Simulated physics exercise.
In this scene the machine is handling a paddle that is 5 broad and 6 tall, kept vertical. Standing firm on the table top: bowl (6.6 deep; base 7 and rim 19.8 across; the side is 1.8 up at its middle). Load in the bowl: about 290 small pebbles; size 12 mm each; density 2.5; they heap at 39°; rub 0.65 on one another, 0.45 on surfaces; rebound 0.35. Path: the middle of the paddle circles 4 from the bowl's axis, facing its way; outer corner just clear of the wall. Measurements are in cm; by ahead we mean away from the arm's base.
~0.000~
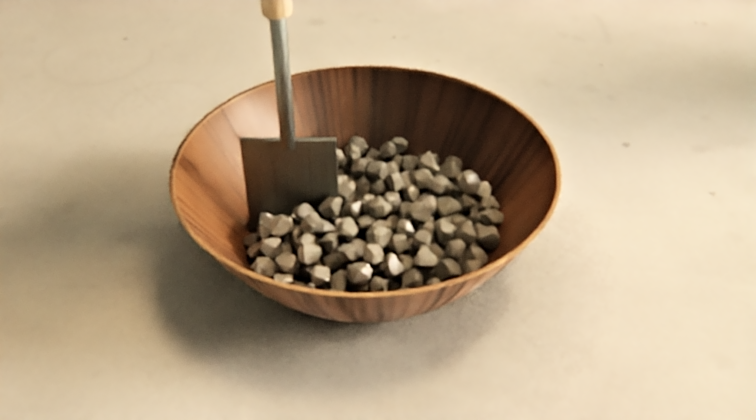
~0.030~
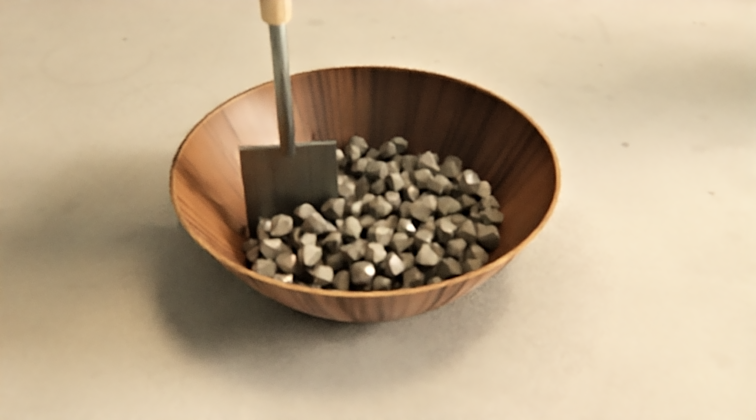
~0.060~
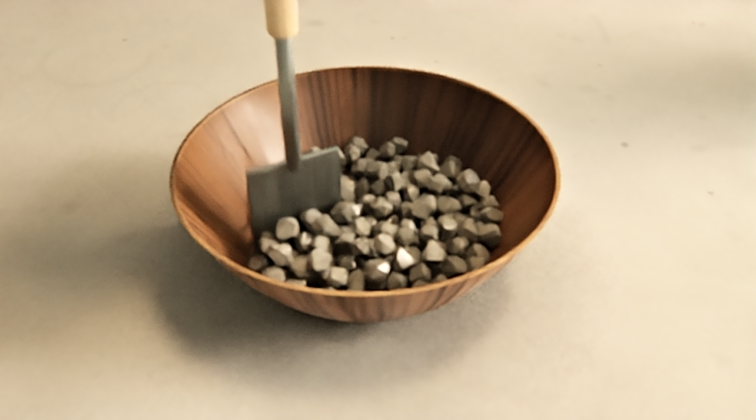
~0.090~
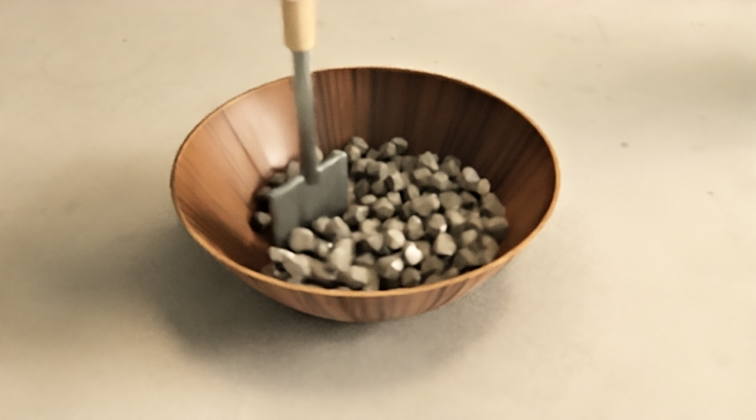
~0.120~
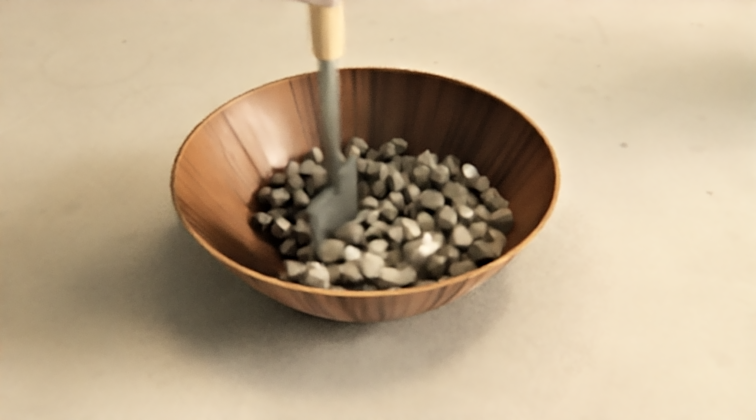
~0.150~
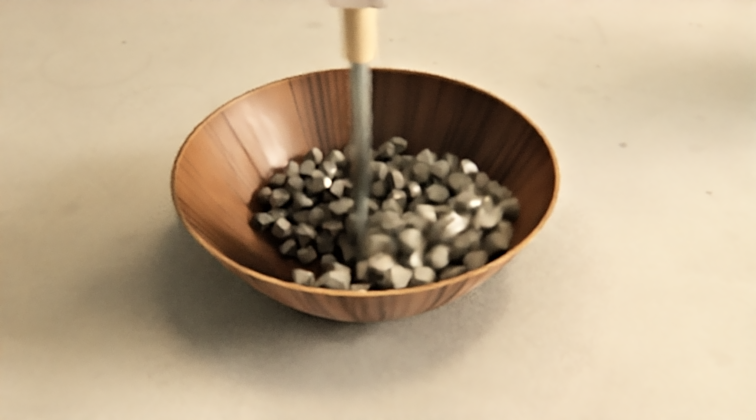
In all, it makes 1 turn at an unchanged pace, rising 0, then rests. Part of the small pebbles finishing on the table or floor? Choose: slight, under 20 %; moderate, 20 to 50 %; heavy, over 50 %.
It is slight.
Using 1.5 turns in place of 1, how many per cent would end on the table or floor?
It would be around 20 per cent.
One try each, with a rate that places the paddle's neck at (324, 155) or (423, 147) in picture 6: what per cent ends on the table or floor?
Some 5 and 40 %.
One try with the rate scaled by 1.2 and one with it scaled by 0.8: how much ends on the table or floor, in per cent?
Around 20 percent on the first try and 5 percent on the second.
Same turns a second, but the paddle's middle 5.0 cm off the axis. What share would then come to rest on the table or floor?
In that case some 15 %.
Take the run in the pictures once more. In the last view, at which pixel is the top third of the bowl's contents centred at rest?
I'd say close to (278, 249).
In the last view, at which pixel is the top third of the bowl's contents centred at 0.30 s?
Centre of upper third: Approx. (476, 138) px.
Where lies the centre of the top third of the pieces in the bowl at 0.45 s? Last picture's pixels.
It is centred roughly at (296, 128).
By 0.30 s, 192° round, highest piece 9 above the table; 280 in the bowl, 7 in flight or on the tool.
By 0.45 s, 295° round, highest piece 9 above the table; 262 in the bowl, 14 on the table or floor, 11 in flight or on the tool.
By 0.73 s, 0° round, highest piece 7 above the table; 252 in the bowl, 33 on the table or floor, 2 in flight or on the tool.
By 1.43 s, 0° round, highest piece 7 above the table; 252 in the bowl, 35 on the table or floor.
Final count, 252 in the bowl, 35 on the table or floor. That is 12 % on the table or floor.
